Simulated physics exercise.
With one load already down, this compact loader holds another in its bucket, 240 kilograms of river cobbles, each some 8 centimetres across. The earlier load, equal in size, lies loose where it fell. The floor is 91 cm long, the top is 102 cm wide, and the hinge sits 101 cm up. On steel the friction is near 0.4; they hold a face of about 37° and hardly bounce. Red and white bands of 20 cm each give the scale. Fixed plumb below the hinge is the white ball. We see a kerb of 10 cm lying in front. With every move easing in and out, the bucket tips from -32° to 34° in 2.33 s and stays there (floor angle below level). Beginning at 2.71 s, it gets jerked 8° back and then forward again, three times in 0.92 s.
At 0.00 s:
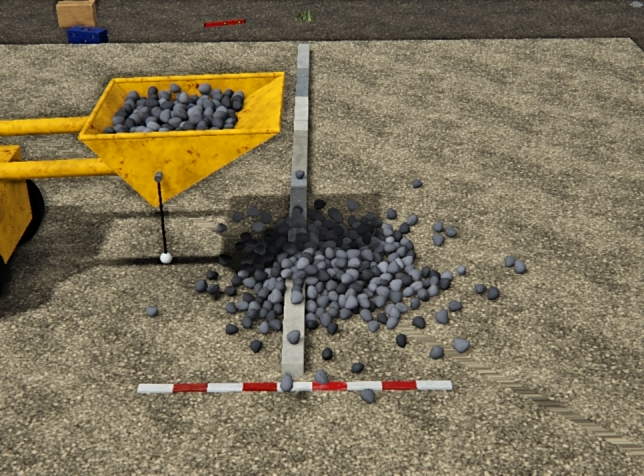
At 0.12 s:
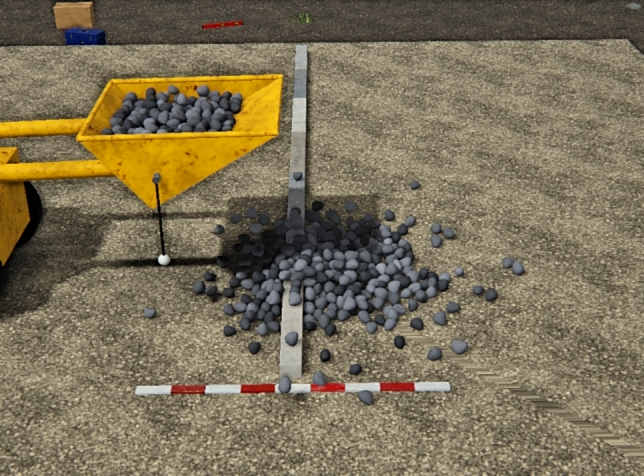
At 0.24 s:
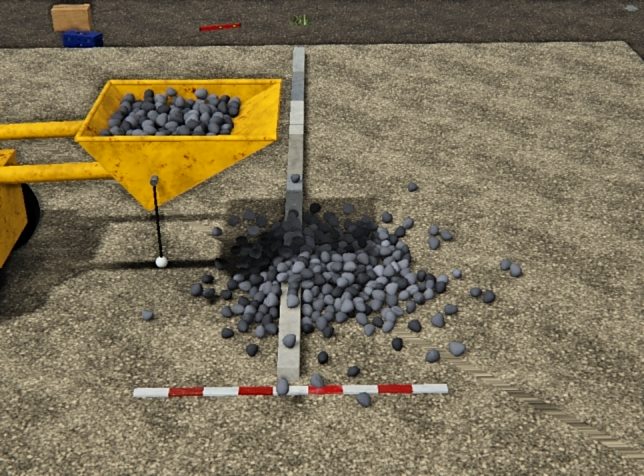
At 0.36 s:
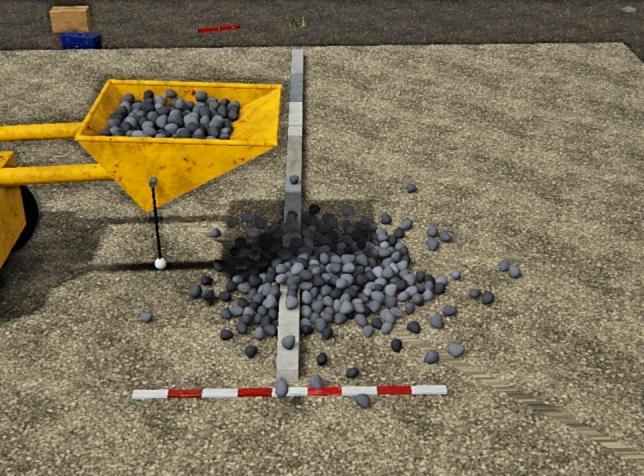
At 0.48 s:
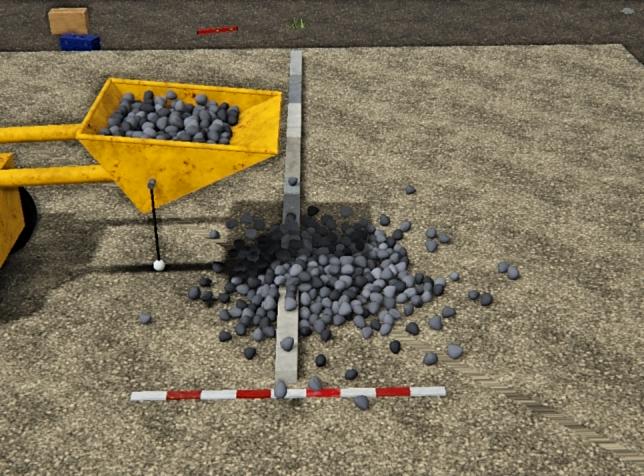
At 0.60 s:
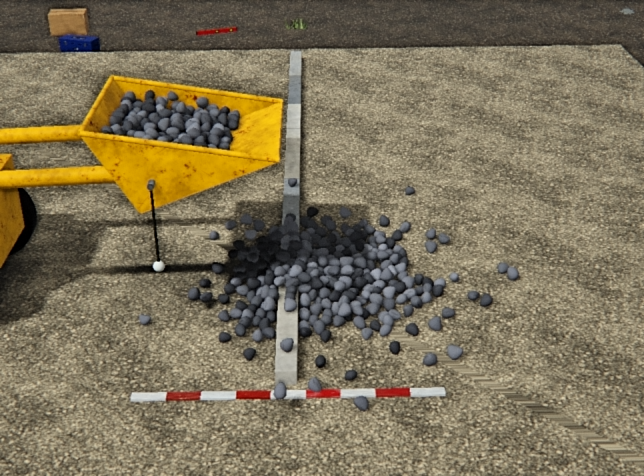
On a gravelly surface, a yellow bucket of grey stones tilts slightly beside a scattered pile.
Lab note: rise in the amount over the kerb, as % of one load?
Approximately 65 %.
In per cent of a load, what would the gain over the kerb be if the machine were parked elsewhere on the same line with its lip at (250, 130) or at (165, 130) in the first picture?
First place about 30 %, second about 0 %.
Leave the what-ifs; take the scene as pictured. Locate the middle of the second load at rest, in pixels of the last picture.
(314, 264).
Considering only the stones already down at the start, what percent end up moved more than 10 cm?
10 per cent.
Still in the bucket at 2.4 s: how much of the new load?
Still inside: Some 35 %.
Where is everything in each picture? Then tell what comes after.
The bucket is at -32°, its lip at (279, 130); the top of the load is at (183, 102). The earlier load is highest near (306, 254), 19 cm above ground level, 32 % on this side of the kerb, 68 % over the kerb, in the first picture.
Lip at (278, 133), floor tilted -31°, highest stones at (181, 104); the stones move at 0.0 m/s on average, in the second picture.
The bucket is at -30°, its lip at (276, 138); the top of the load is at (166, 107); the stones move at 0.0 m/s on average, in the third picture.
The bucket is at -28°, its lip at (277, 144); the top of the load is at (142, 107); the stones move at 0.1 m/s on average, in the fourth picture.
Lip at (277, 152), floor tilted -25°, highest stones at (135, 106); the stones move at 0.1 m/s on average, in the fifth picture.
Lip at (279, 160), floor tilted -21°, highest stones at (134, 104); the stones move at 0.1 m/s on average, in the sixth picture.
After 1.8 s the floor is at 24°; in per cent of one load, 100 in the bucket, 32 on this side of the kerb, 68 over the kerb; the foremost stones are at (466, 266).
After 2.4 s the floor is at 34°; in per cent of one load, 35 in the bucket, 72 on this side of the kerb, 93 over the kerb; the foremost stones are at (466, 266).
After 4.1 s the floor is at 34°; in per cent of one load, 0 in the bucket, 67 on this side of the kerb, 133 over the kerb; the foremost stones are at (496, 276).
After 6.6 s the floor is at 34°; in per cent of one load, 0 in the bucket, 67 on this side of the kerb, 133 over the kerb; the foremost stones are at (496, 276). Net gain over the kerb, 65.
